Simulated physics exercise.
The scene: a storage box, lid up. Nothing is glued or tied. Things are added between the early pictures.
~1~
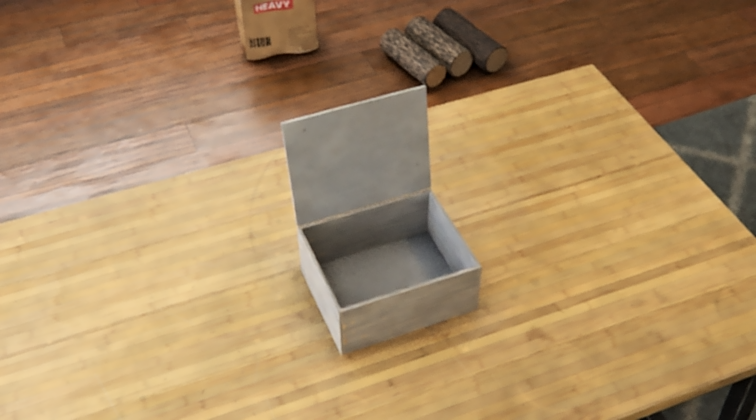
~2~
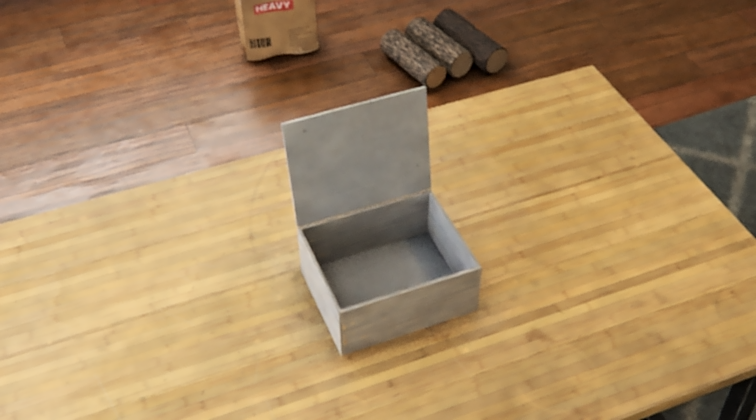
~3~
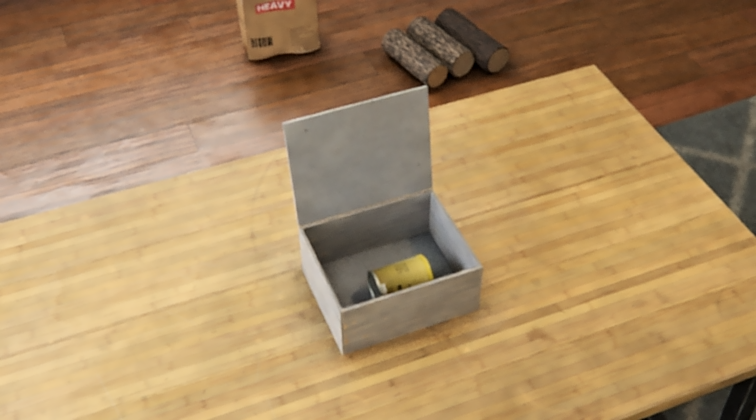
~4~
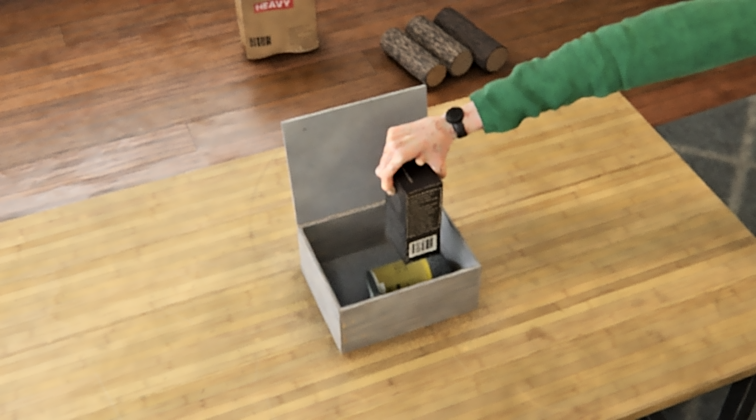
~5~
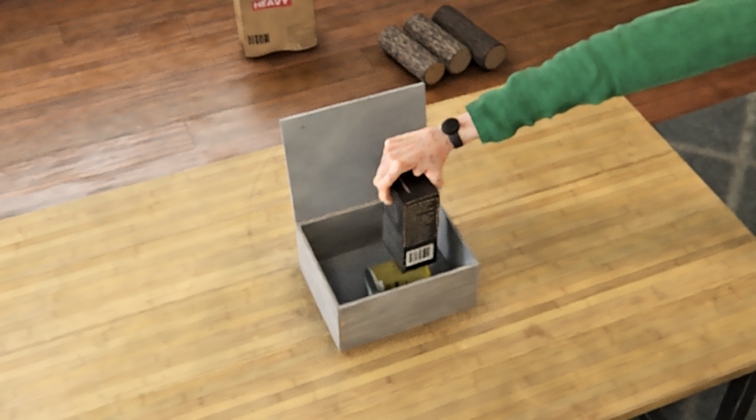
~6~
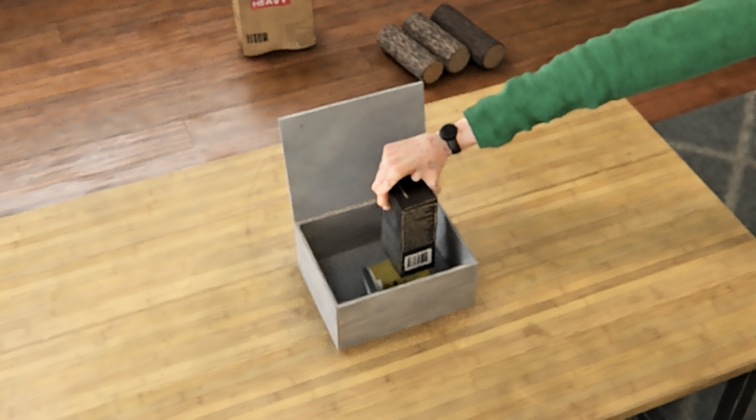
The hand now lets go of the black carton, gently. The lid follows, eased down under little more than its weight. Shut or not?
In the end the lid will not close.
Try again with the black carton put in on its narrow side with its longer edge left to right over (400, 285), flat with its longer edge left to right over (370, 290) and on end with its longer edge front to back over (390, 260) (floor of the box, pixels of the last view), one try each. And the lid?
First, it sits on the rim; second, it sits on the rim; third, it is held up.
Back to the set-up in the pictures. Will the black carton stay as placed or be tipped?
It ends up tilted.
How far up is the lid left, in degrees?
Some 80° above the rim.
Then, 0.60 s past the last view, black carton rocked 30° from its first pose near (394, 213).
Then, 1.40 s past the last view, lid 89° above the rim; black carton rocked 36° from its first pose near (399, 220); yellow tin displaced a little.
Then, 1.90 s past the last view, lid 81° above the rim; black carton rocked 39° from its first pose near (403, 225); yellow tin displaced about its own width.
Then, 4.00 s past the last view, lid 82° above the rim; black carton rocked 39° from its first pose near (403, 225); yellow tin displaced about its own width.
Finally, lid 81° above the rim; down or leaning hard in the box, black carton; moved from the start, yellow tin. Final places as the last picture's camera would see them, black carton near (403, 225).
